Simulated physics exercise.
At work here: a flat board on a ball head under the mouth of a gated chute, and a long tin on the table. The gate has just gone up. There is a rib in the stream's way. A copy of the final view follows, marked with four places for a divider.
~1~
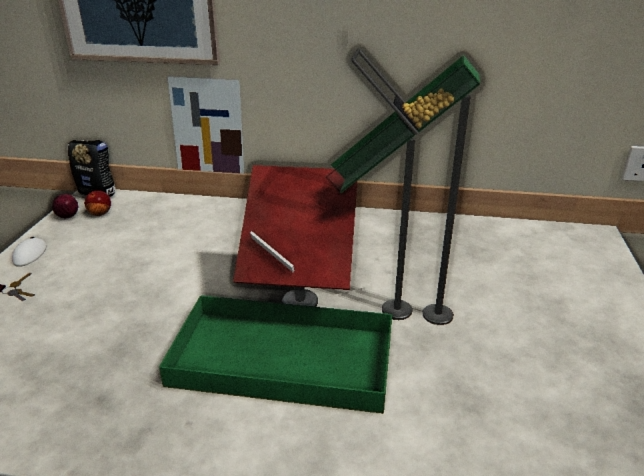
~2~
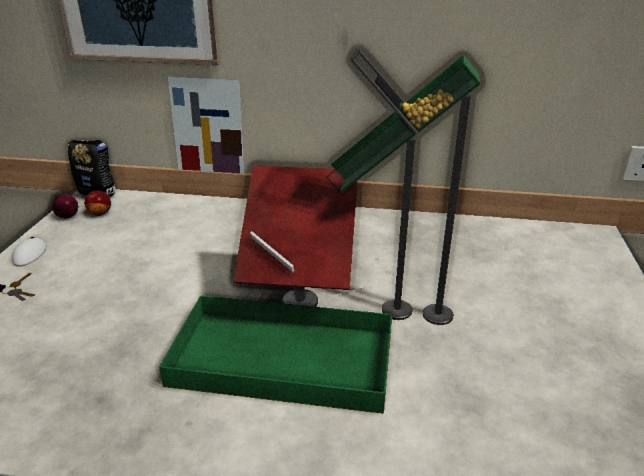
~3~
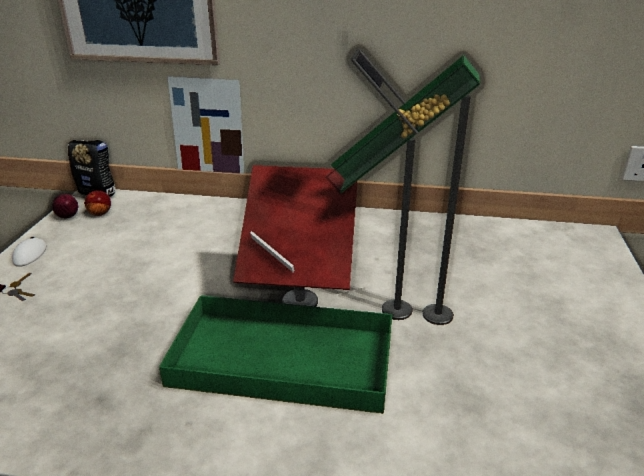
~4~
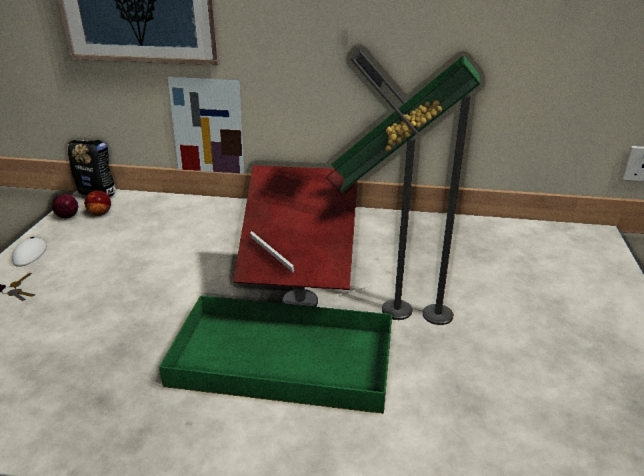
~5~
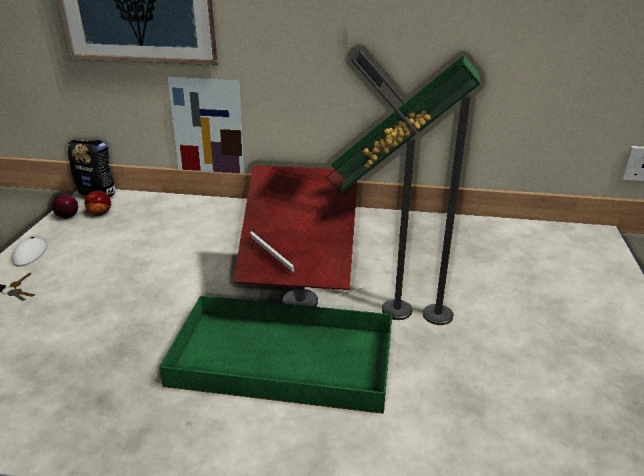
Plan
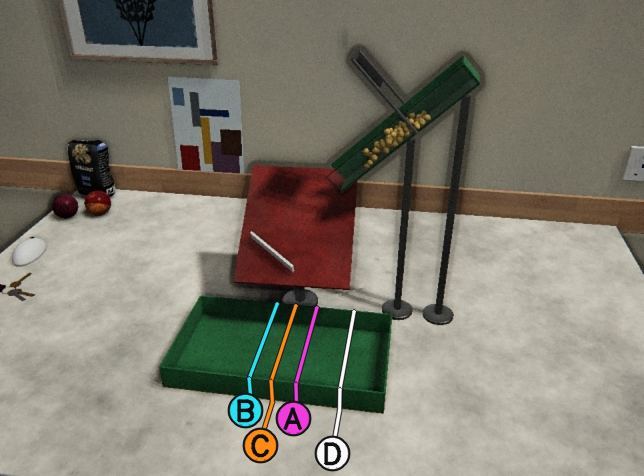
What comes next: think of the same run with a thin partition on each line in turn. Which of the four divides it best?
Choose A.
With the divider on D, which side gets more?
The left side.
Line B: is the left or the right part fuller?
More lands on the right.
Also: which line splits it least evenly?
D.
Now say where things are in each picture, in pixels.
In the first picture, load behind the gate (425, 109), puffed corn balls; lip of the chute (343, 186), sloping fairly steeply.
In the second picture, middle of the board (298, 223), tilted fairly steeply; middle of its low edge (291, 285); of its high edge (305, 167).
In the third picture, front corners of the tin (160, 367) and (385, 393), empty; front of the load (404, 135).
In the fourth picture, middle of the load (406, 124); its front (389, 148), roughly a third of the way to the lip; rib from (251, 232) to (292, 266).
In the fifth picture, middle of the load (396, 132); its front (367, 166), roughly two thirds of the way to the lip.
On the marked copy, line A crosses the front rim at (296, 383); line B crosses the front rim at (249, 377); line C crosses the front rim at (271, 380); line D crosses the front rim at (340, 388).
With A, of what is caught, roughly two thirds on the left of the divider, roughly a third on the right.
With B, of what is caught, about a tenth on the left of the divider, the larger part on the right.
With C, of what is caught, about a tenth on the left of the divider, the larger part on the right.
With D, of what is caught, every piece on the left of the divider, not one piece on the right.
